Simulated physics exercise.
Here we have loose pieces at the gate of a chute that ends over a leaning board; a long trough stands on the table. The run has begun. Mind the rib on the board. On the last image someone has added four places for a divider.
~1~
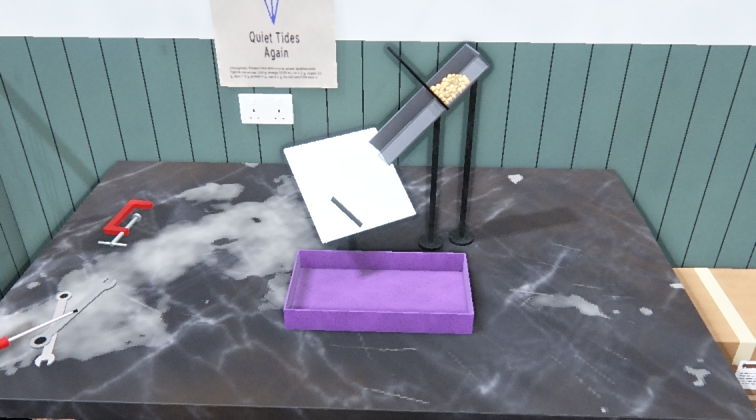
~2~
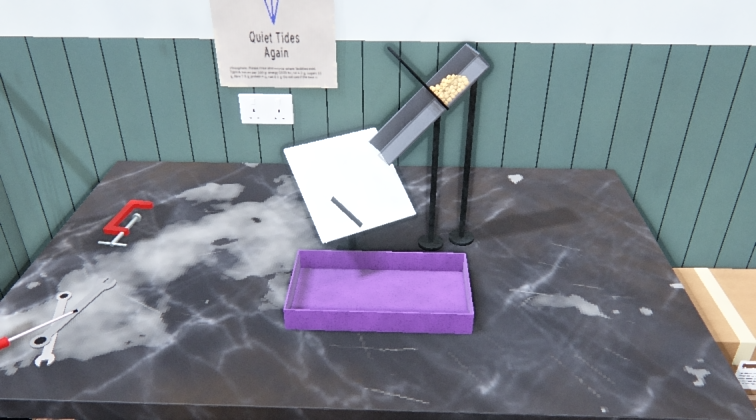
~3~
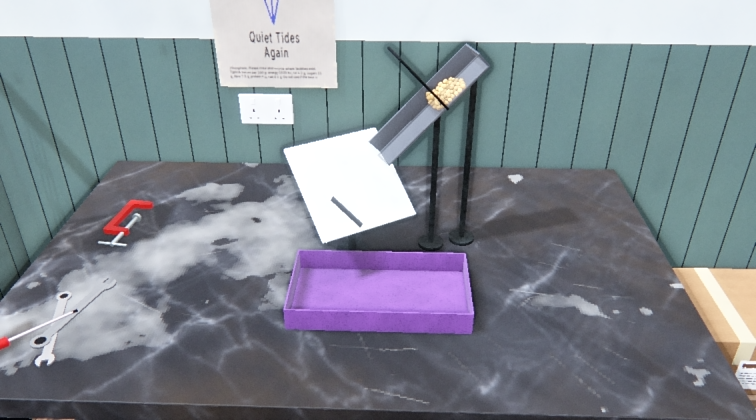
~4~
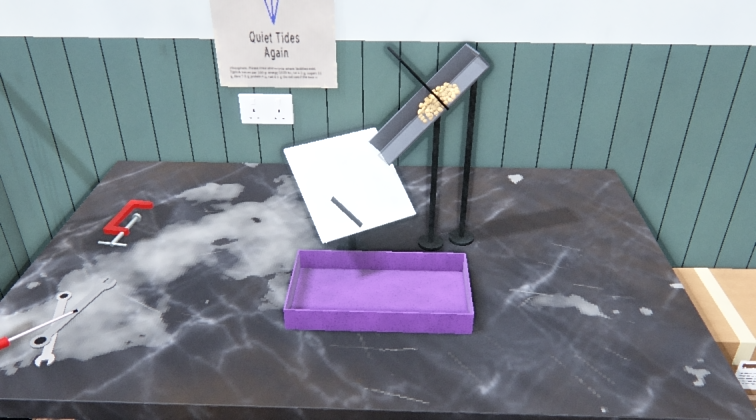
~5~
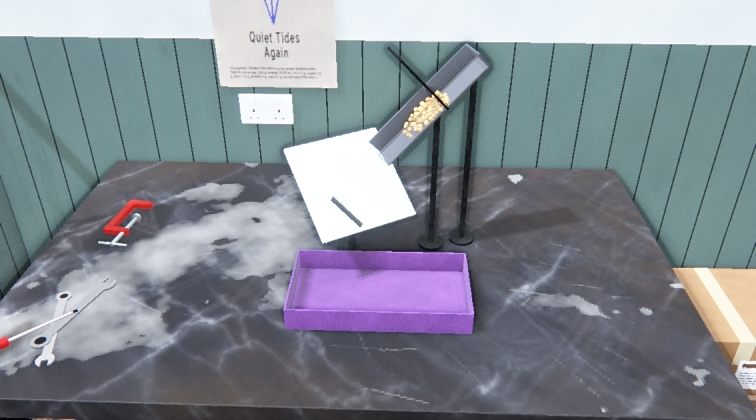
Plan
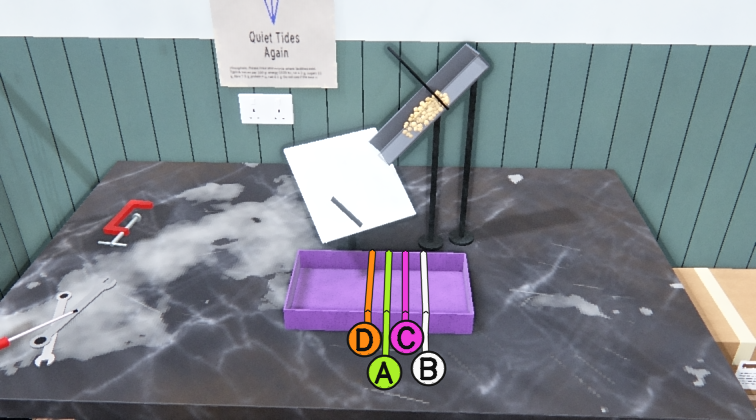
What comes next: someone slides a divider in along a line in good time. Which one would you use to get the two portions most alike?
A beats the others.
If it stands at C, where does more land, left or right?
More lands on the left.
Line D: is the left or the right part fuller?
Right.
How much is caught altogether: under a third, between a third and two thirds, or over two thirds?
Over two thirds.
On the marked copy, line A crosses the front rim at (386, 312); line B crosses the front rim at (425, 313); line C crosses the front rim at (405, 313); line D crosses the front rim at (367, 312).
With A, of what is caught, roughly two thirds on the left of the divider, roughly a third on the right.
With B, of what is caught, every piece on the left of the divider, not one piece on the right.
With C, of what is caught, almost all on the left of the divider, just a few on the right.
With D, of what is caught, about a tenth on the left of the divider, almost all on the right.
